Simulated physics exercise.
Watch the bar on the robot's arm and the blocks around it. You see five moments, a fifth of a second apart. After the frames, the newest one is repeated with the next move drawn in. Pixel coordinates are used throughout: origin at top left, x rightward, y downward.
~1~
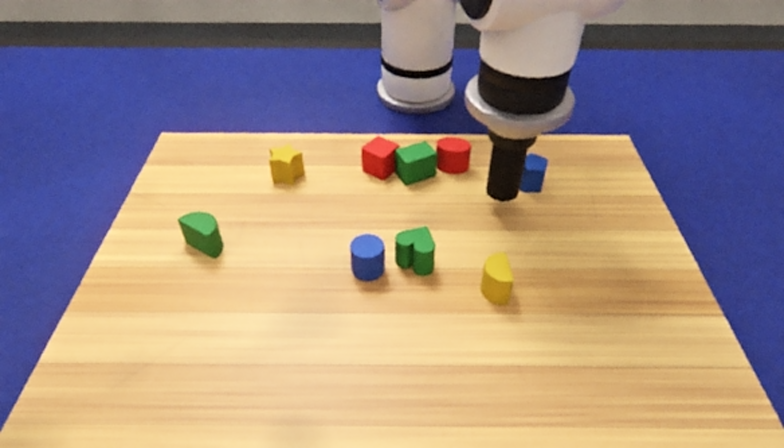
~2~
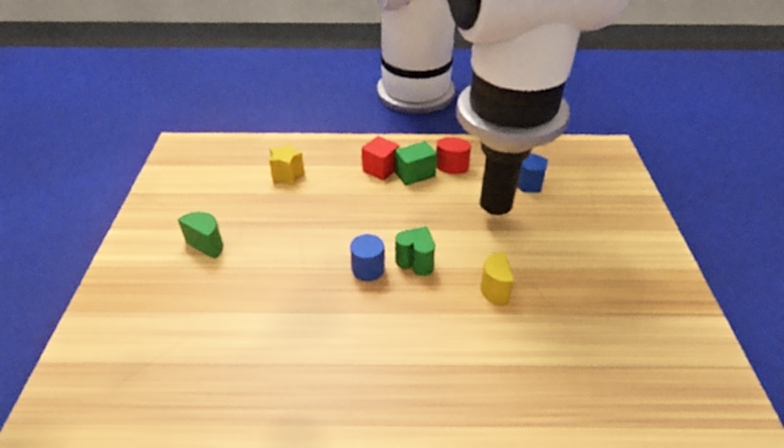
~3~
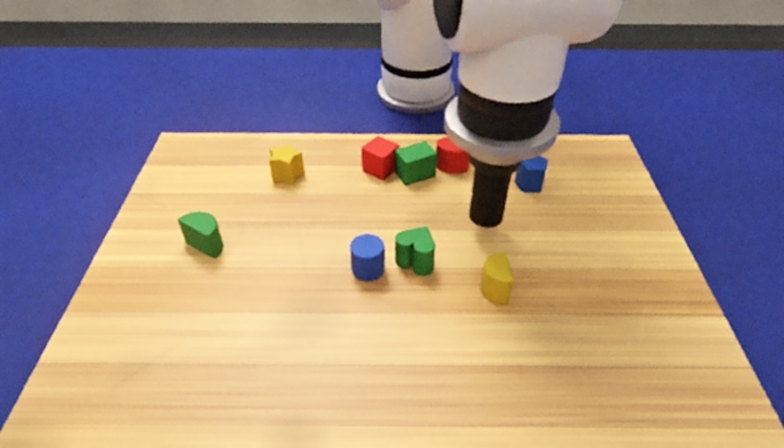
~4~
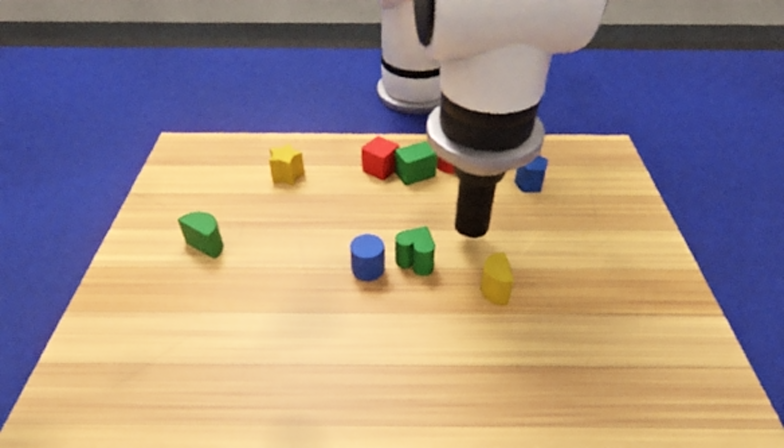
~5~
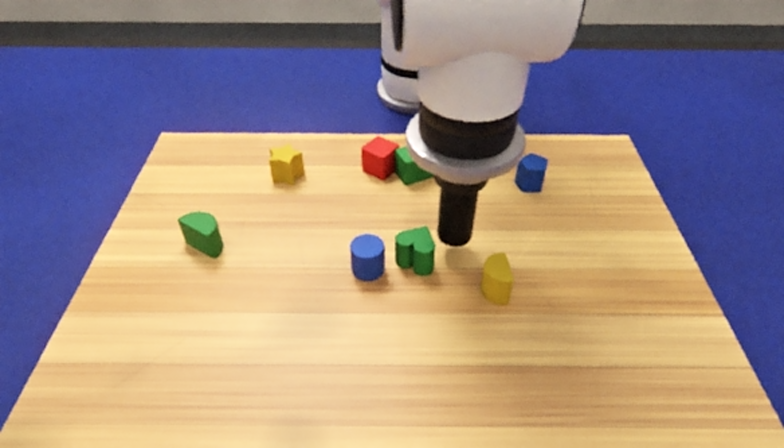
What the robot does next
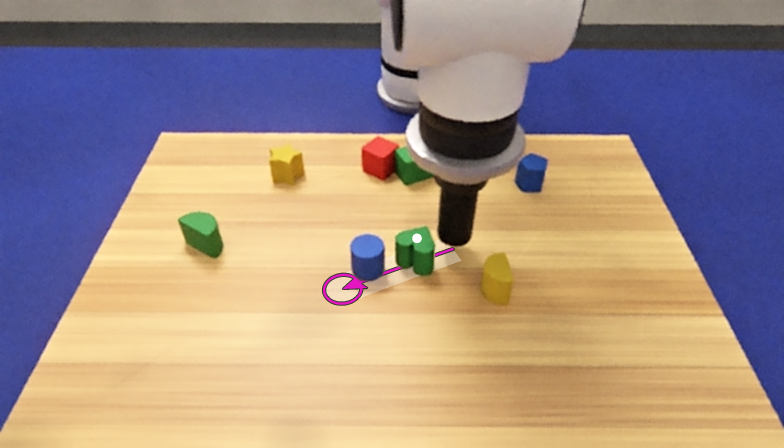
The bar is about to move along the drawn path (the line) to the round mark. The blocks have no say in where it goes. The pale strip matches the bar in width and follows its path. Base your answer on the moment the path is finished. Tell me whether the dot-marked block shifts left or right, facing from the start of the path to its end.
That's a shift to the left.
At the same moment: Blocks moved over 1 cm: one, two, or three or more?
My guess is two.
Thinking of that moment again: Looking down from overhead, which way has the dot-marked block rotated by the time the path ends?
That block twists counter-clockwise.
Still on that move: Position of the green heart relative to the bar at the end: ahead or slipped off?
It will keep going ahead of the bar.
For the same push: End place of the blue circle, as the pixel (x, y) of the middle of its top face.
So, by the moment the path ends, you'll find the top centre of the blue circle at (308, 254).
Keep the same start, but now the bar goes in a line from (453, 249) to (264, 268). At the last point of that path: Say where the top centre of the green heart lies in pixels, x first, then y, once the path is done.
Answer: (375, 261).
Path on the board, from (453, 249) directly to (343, 289); the dot is on the green heart.
On the path given first. One third of the way, bar (418, 247); blue circle (349, 250); green heart (389, 251), turned 15° anticlockwise.
Two thirds of the way, bar (379, 261); blue circle (327, 253); green heart (352, 270), turned 35° anticlockwise.
At the end, bar (341, 275); blue circle (308, 254); green heart (321, 290), turned 50° anticlockwise; yellow D-shaped block in place.
